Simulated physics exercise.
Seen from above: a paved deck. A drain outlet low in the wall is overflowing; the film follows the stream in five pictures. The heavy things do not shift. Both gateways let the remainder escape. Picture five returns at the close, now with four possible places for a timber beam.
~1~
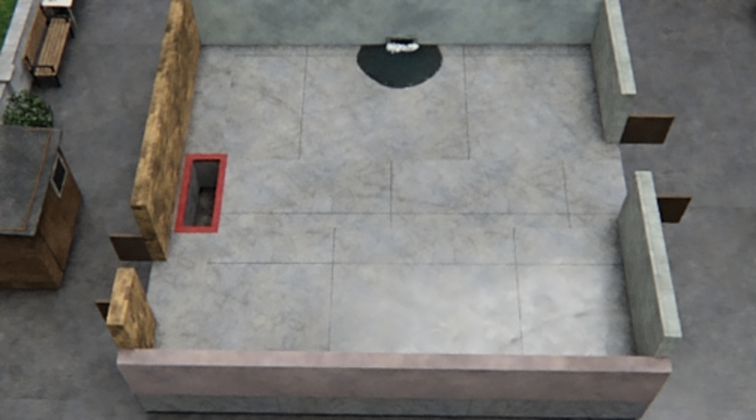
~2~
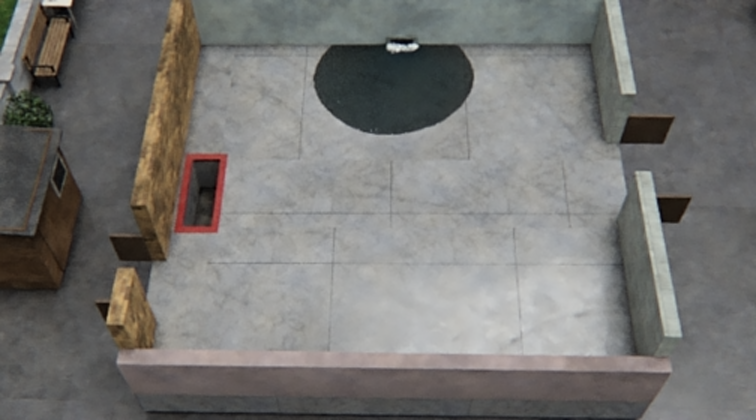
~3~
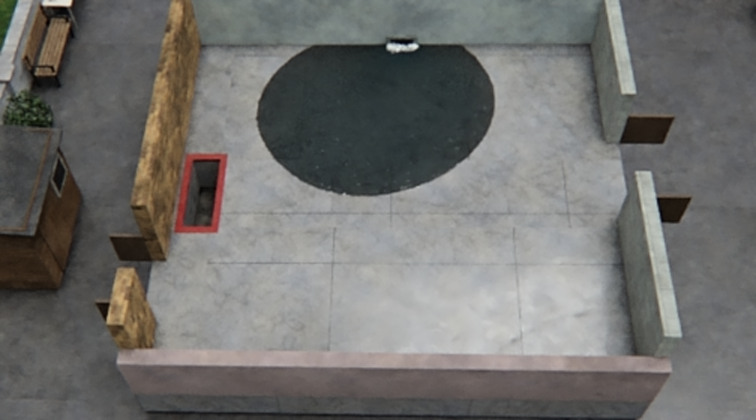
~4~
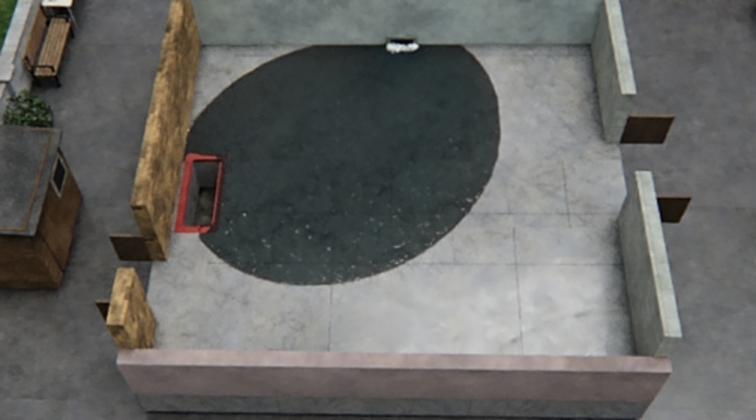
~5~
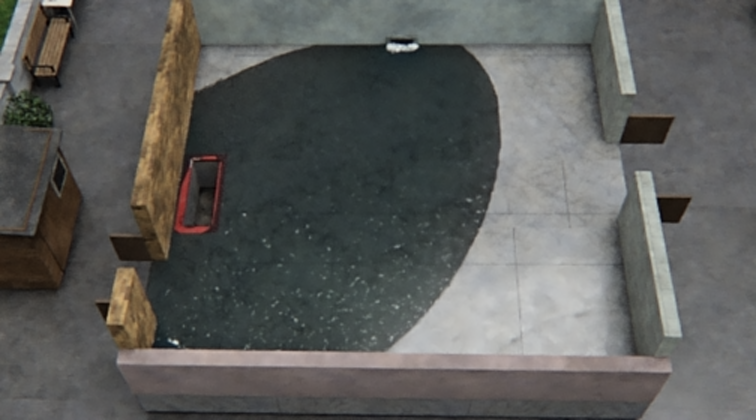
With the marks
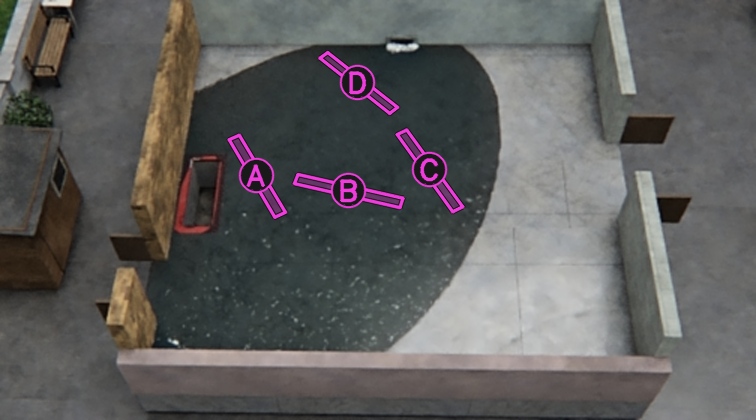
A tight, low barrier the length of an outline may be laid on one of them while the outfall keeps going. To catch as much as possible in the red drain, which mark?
Best: B.
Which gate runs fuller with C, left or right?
More leaves on the left.
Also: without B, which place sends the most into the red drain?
It is C.
On the marked copy, A from (234, 137) to (280, 214); B from (296, 179) to (401, 202); C from (402, 132) to (457, 209); D from (323, 55) to (393, 110).
Choosing A, about 29 % of the stream runs into the red drain, about 71 % out by the gates.
Choosing B, about 66 % of the stream runs into the red drain, about 33 % out by the gates.
Choosing C, about 37 % of the stream runs into the red drain, about 62 % out by the gates.
Choosing D, about 30 % of the stream runs into the red drain, about 70 % out by the gates.
